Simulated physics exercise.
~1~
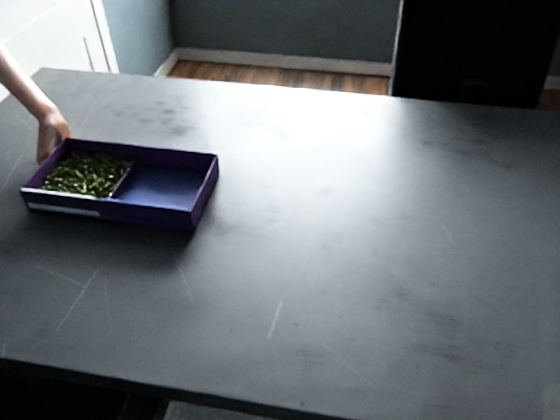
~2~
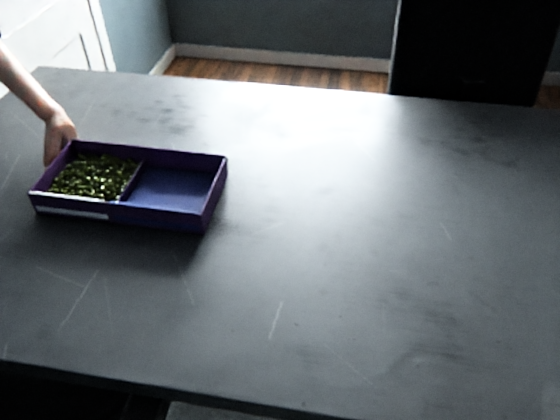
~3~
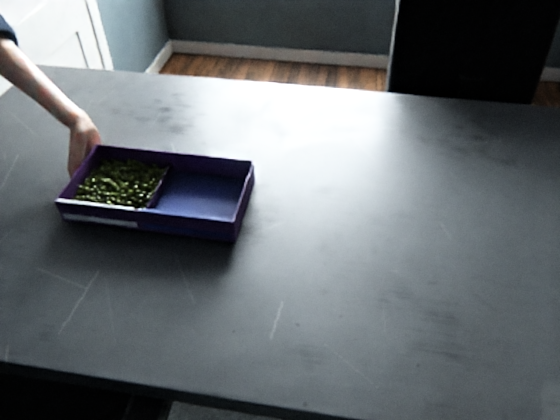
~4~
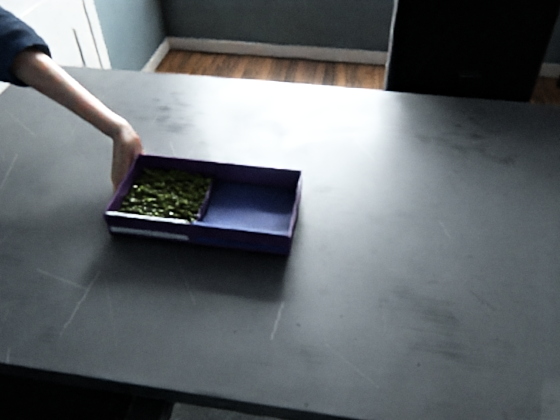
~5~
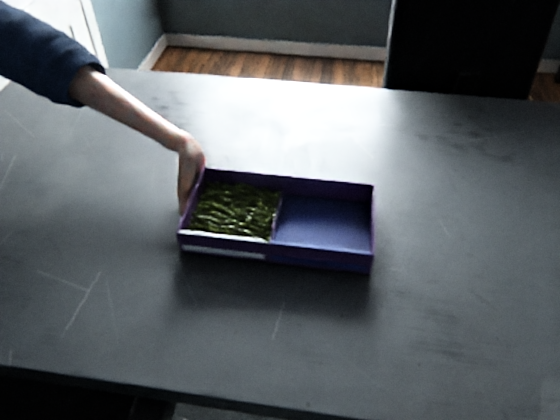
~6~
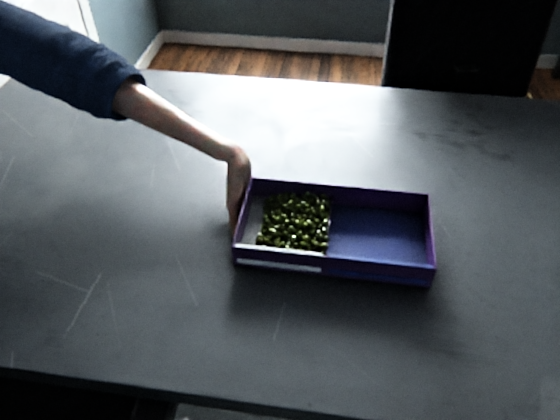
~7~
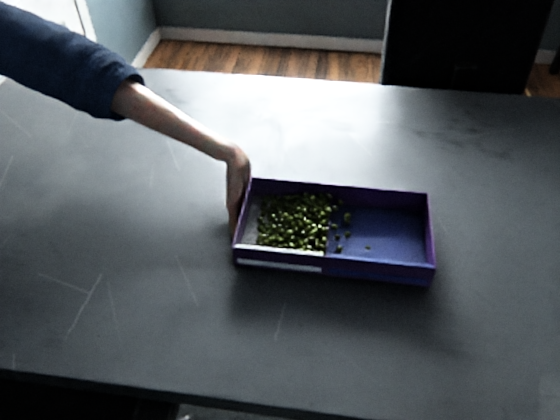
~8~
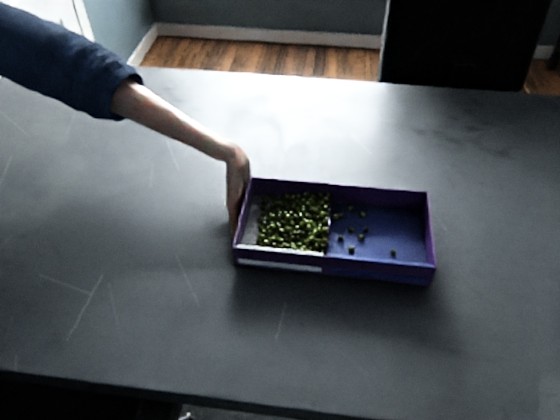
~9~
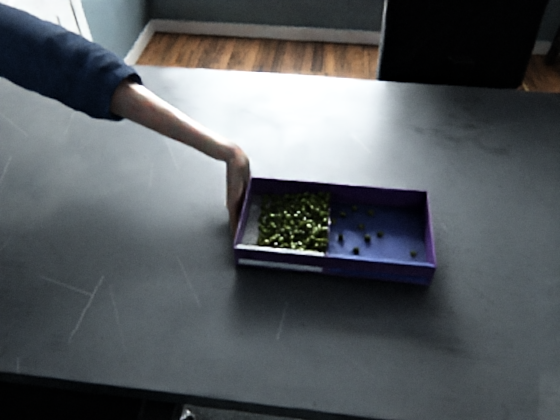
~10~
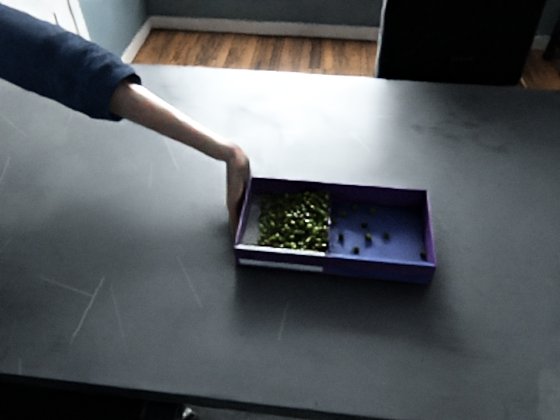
In the video, a hand slides a purple tray holding small green olives in its left compartment rightward across a dark table and stops it near the middle; a few olives spill over into the empty blue right compartment and come to rest, while most stay on the left.
